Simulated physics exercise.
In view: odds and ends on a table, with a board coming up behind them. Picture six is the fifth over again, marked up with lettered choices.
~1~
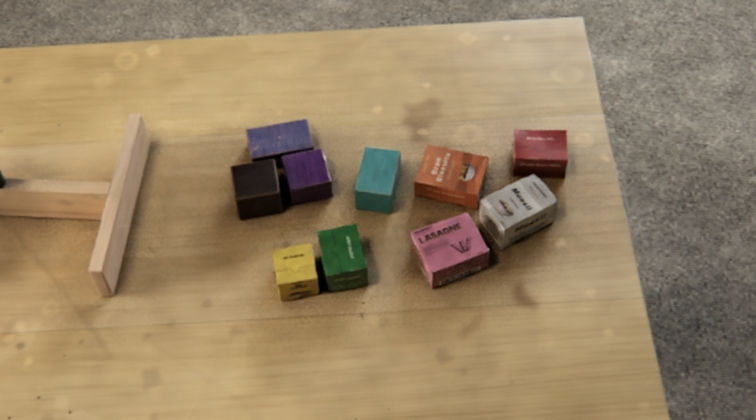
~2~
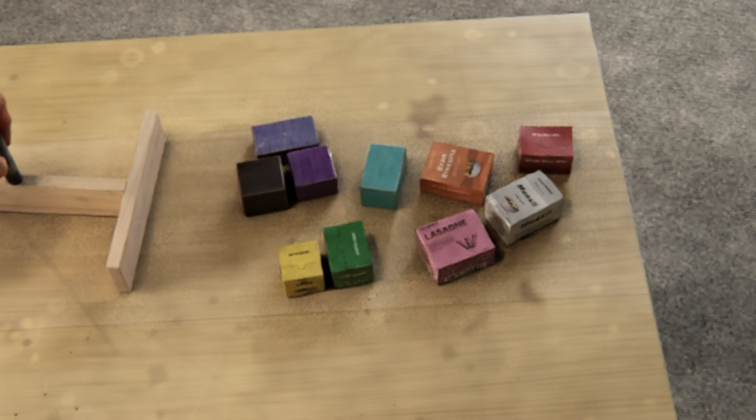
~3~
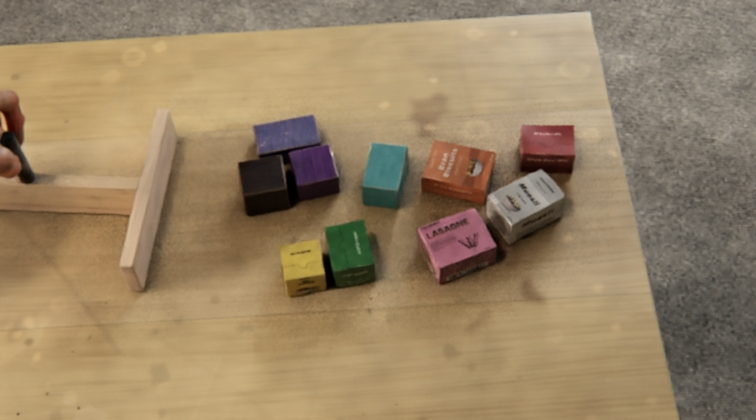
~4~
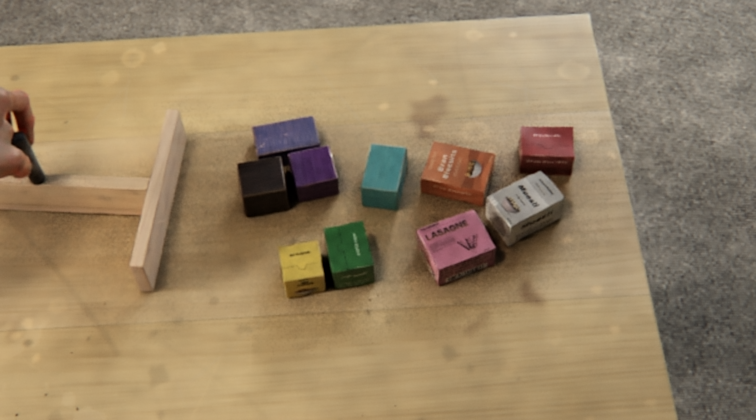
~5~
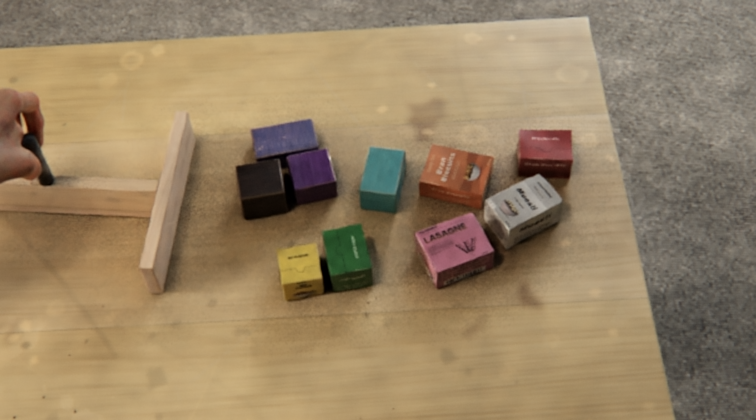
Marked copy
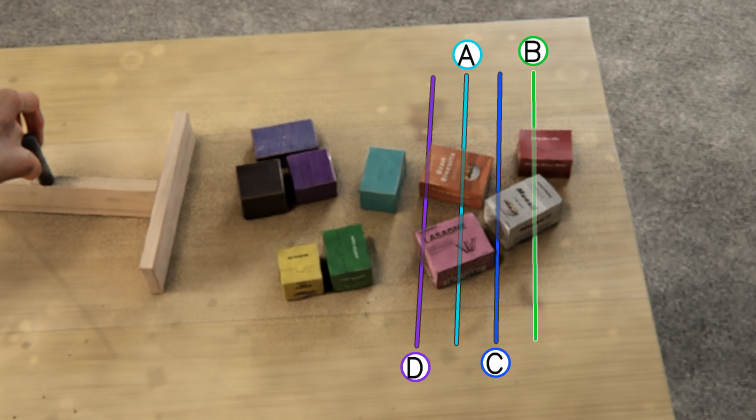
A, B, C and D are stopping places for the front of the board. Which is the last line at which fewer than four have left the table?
Line C.
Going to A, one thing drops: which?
It is the red packet.
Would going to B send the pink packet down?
Yes.
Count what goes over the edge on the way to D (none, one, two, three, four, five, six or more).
By then, one.
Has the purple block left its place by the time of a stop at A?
Yes.
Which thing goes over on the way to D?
The red packet.
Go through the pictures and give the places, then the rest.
In the first frame, purple block (307, 177); orange packet (451, 176); yellow packet (296, 272).
In the second frame, board (133, 185); green packet (348, 255).
In the third frame, board (146, 183); black block (264, 185).
In the fourth frame, board (156, 184); pink packet (456, 248).
In the fifth frame, board (165, 186); blue block (285, 146); purple block (312, 176); orange packet (456, 176).
On the copy, A at (462, 198); B at (535, 195); C at (498, 196); D at (426, 200).
On C. First, board (284, 179); yellow packet (306, 273); blue block (335, 147).
Then, board (405, 173); red packet (630, 147); white box (581, 214).
Finally, board (494, 168); white box over the edge; red packet over the edge; three fallen.
By contrast, A is within the limit but short; B drops five; D is within the limit but short.
